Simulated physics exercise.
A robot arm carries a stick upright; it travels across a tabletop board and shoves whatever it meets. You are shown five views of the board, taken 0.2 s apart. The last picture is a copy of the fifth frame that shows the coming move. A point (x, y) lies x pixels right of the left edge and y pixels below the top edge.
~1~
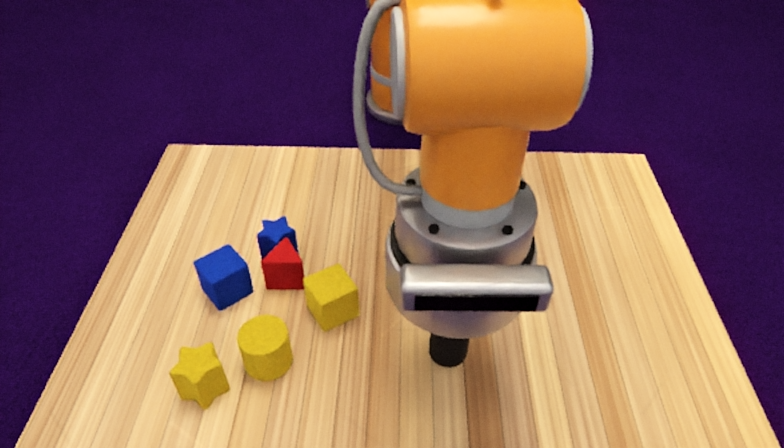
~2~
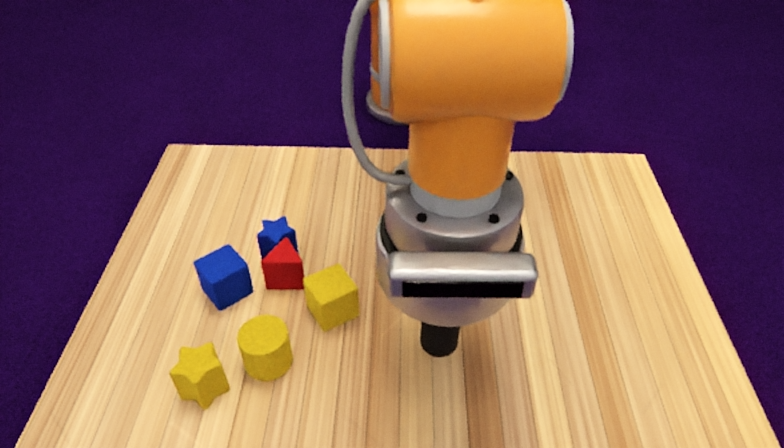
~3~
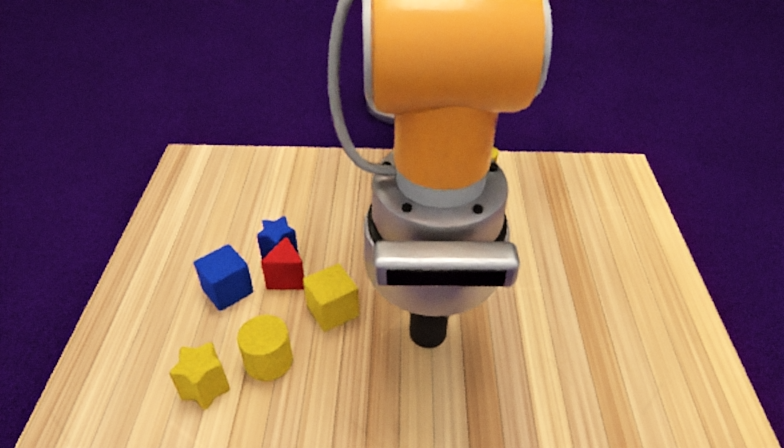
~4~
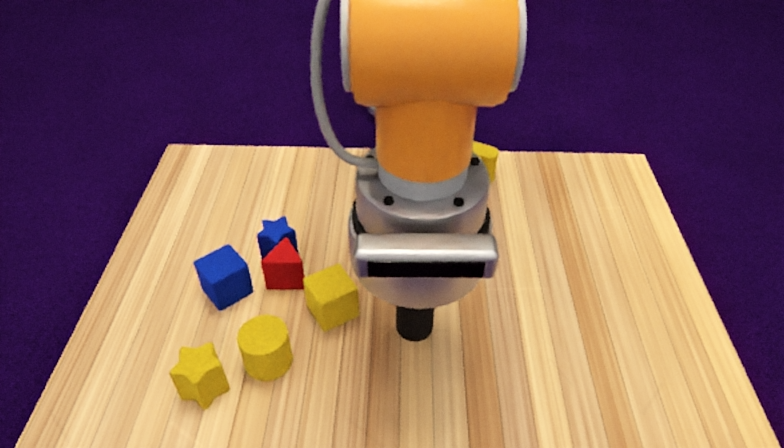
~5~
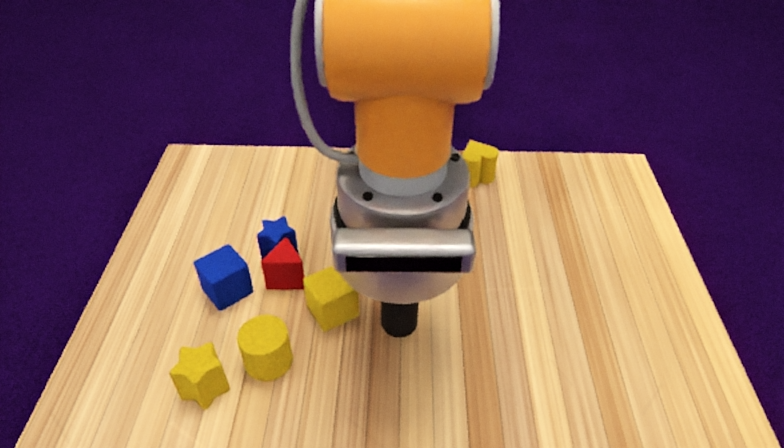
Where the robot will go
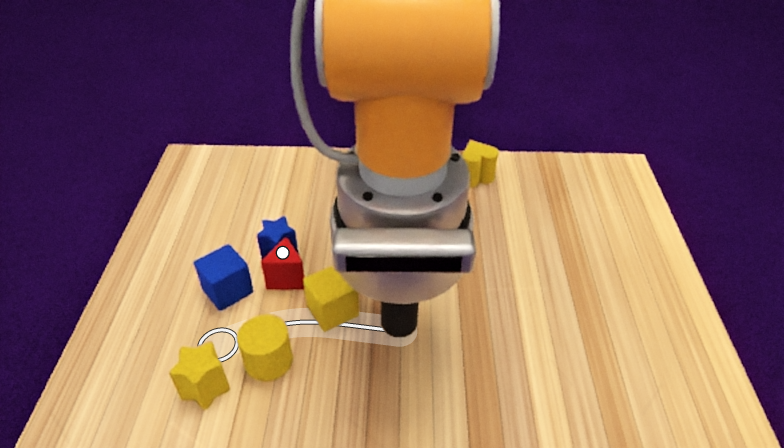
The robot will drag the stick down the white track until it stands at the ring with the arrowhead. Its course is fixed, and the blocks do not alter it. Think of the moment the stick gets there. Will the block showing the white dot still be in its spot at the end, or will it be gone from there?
By the last moment of the path, the block showing the white dot has shifted.
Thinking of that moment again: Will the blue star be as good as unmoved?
Final answer: No.
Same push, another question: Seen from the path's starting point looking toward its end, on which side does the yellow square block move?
It shifts rightward.
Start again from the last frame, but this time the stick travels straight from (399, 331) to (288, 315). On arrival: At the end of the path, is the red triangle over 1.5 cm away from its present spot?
My answer is yes.
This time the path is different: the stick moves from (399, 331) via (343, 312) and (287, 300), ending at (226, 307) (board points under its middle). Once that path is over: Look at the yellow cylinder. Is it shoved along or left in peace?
It stays.
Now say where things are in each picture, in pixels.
Stick's lower end (448, 352); yellow cylinder (262, 333); blue star (275, 228); red triangle (283, 253); yellow square block (330, 283), in the first picture.
Stick (439, 342); blocks still, in the second picture.
Stick (428, 333); blocks still, in the third picture.
Stick (414, 327); blocks still, in the fourth picture.
Stick (399, 323); yellow cylinder (262, 333); blue star (275, 228); red triangle (283, 253); yellow square block (330, 283), in the fifth picture.
Drawn move, from (399, 331) by way of (339, 324) and (279, 325) to (218, 345); the dot is on the red triangle.
On the path given first. One third of the way, stick (338, 315); yellow square block (312, 273).
Two thirds of the way, stick (277, 317); blue star (267, 221), turned 25° clockwise; red triangle (275, 244), turned 20° anticlockwise; yellow square block (300, 265), turned 20° clockwise.
At the end, stick (216, 337); yellow cylinder (259, 338); blue star (267, 221), turned 25° clockwise; red triangle (275, 244), turned 20° anticlockwise; yellow square block (300, 265), turned 20° clockwise.
